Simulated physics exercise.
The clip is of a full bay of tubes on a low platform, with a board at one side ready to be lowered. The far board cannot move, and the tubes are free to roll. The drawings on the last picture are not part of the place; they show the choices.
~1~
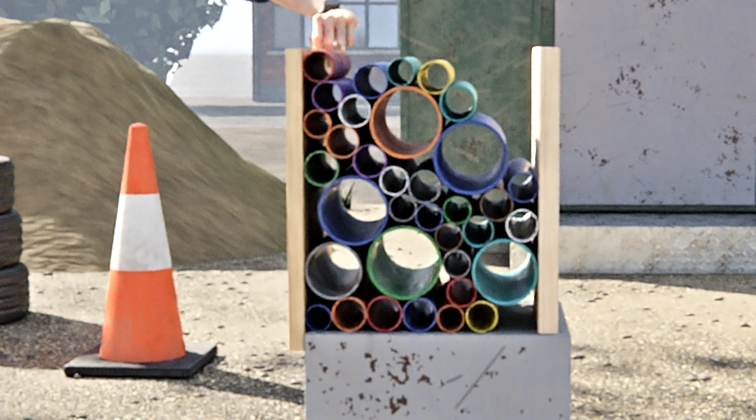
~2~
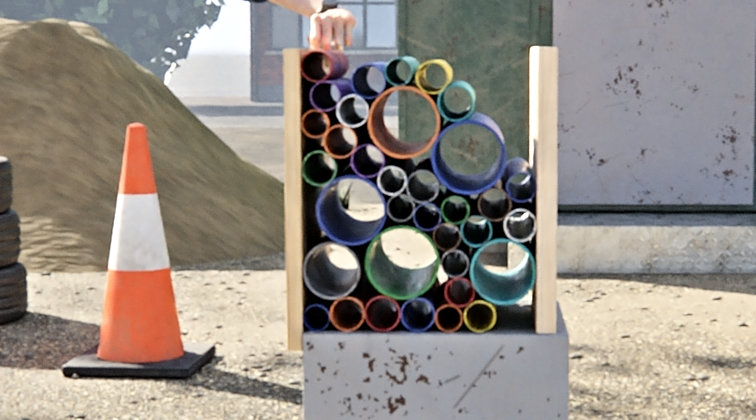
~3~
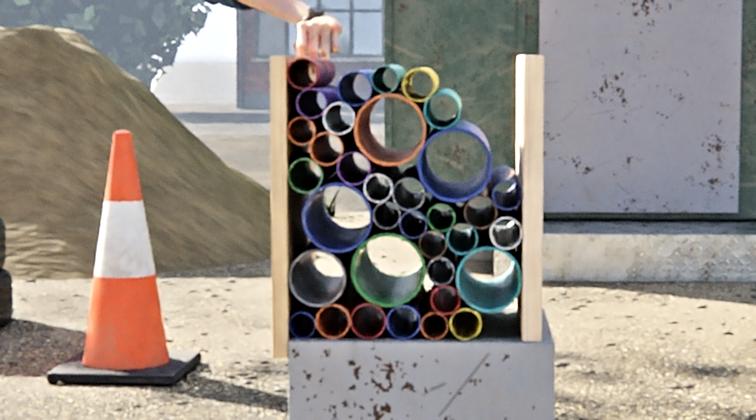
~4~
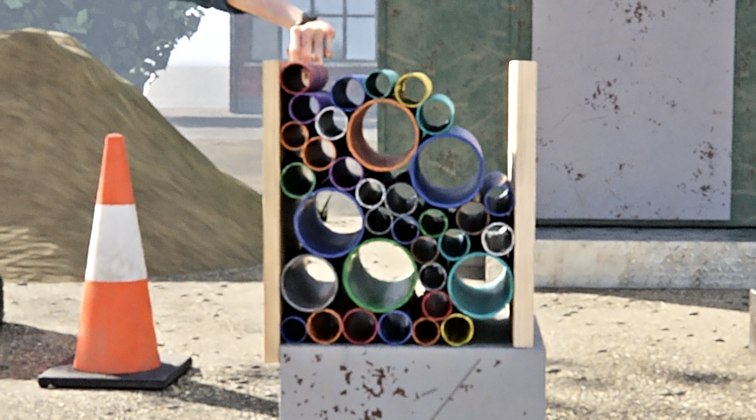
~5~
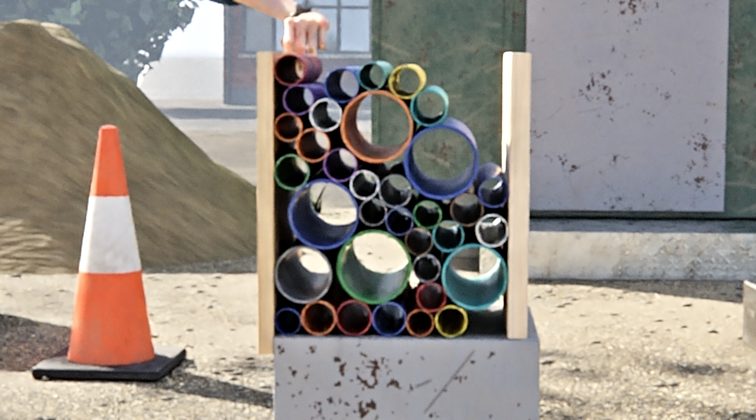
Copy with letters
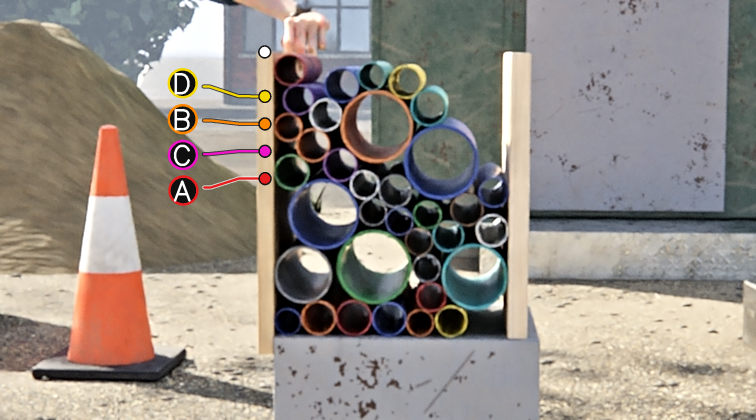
In a gravel yard beside a traffic cone and a dirt mound, a hand rests at the top left of colourful tubes stacked between two upright boards; the view shifts slightly while the tubes and boards stay still.
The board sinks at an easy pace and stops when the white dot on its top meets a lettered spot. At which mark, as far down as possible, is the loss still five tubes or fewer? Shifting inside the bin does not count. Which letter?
Down to A.
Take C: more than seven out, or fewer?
At C, fewer than seven.
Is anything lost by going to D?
At D: No.
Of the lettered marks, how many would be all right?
Four of them.
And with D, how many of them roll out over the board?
The count is none.
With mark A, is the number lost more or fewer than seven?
Fewer than seven.
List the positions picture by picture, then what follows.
The first frame shows an orange tube (406, 122); a turquoise tube (458, 103); side board (311, 188).
The second frame shows side board (309, 188); a blue tube (317, 318).
The third frame shows a yellow tube (466, 324); a blue tube (337, 218).
The fourth frame shows a white tube (370, 193); a turquoise tube (454, 245).
The fifth frame shows an orange tube (377, 126); a turquoise tube (429, 108); side board (282, 192).
On the marked copy, A at (265, 178); B at (265, 124); C at (265, 151); D at (265, 97); the white dot at (265, 52).
With A. Early on, top of the board (274, 110).
Further on, top of the board (274, 176).
At the end, top of the board (274, 178), three out over the board.
As for the rest, B one out over the board; C one out over the board; D none out over the board.
